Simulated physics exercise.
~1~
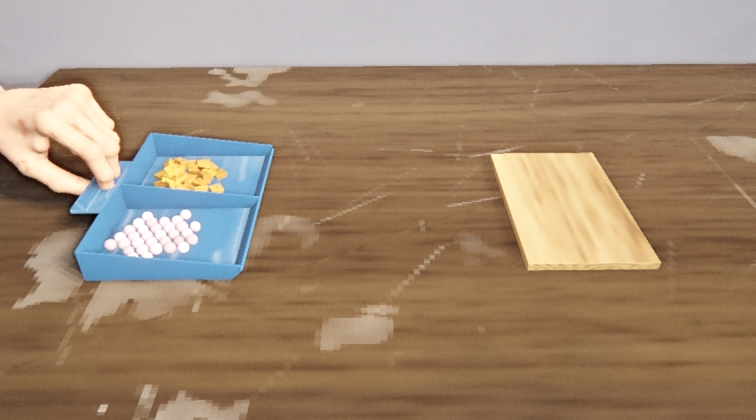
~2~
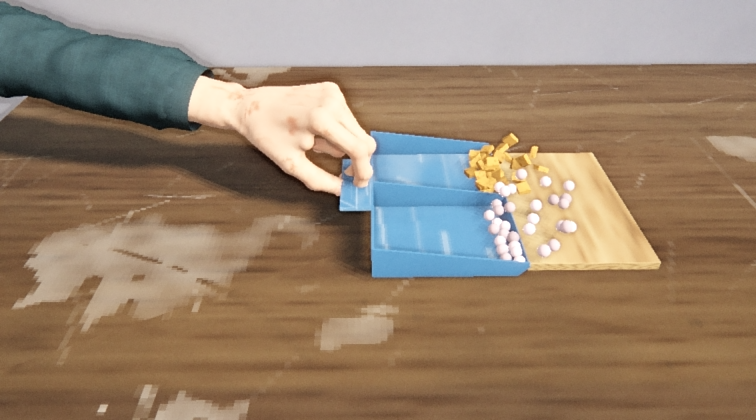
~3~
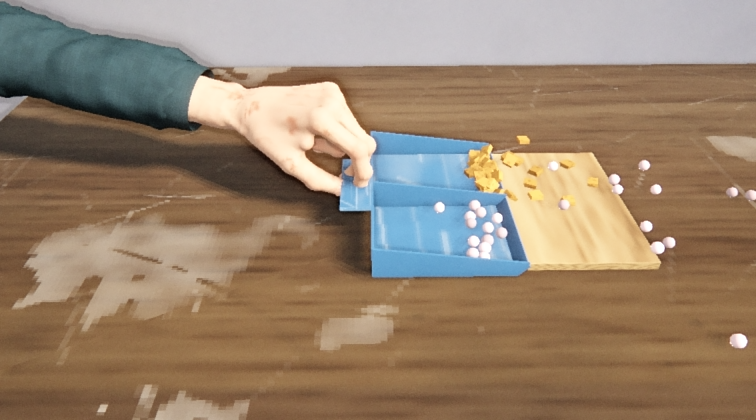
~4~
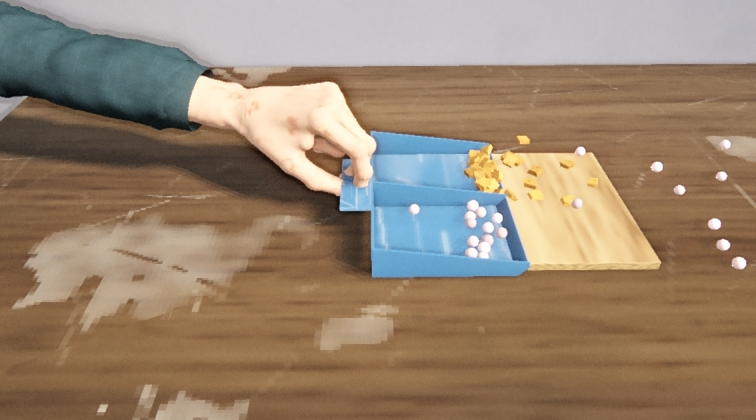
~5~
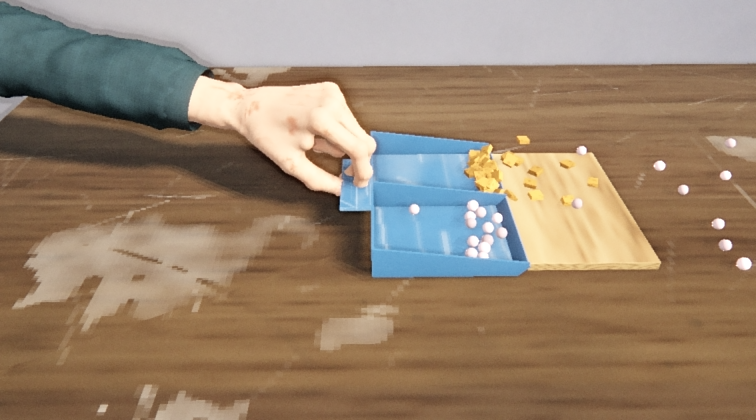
Blue divided tray pushed right by a hand, stopping against a wooden board and spilling white balls and orange bits over it.
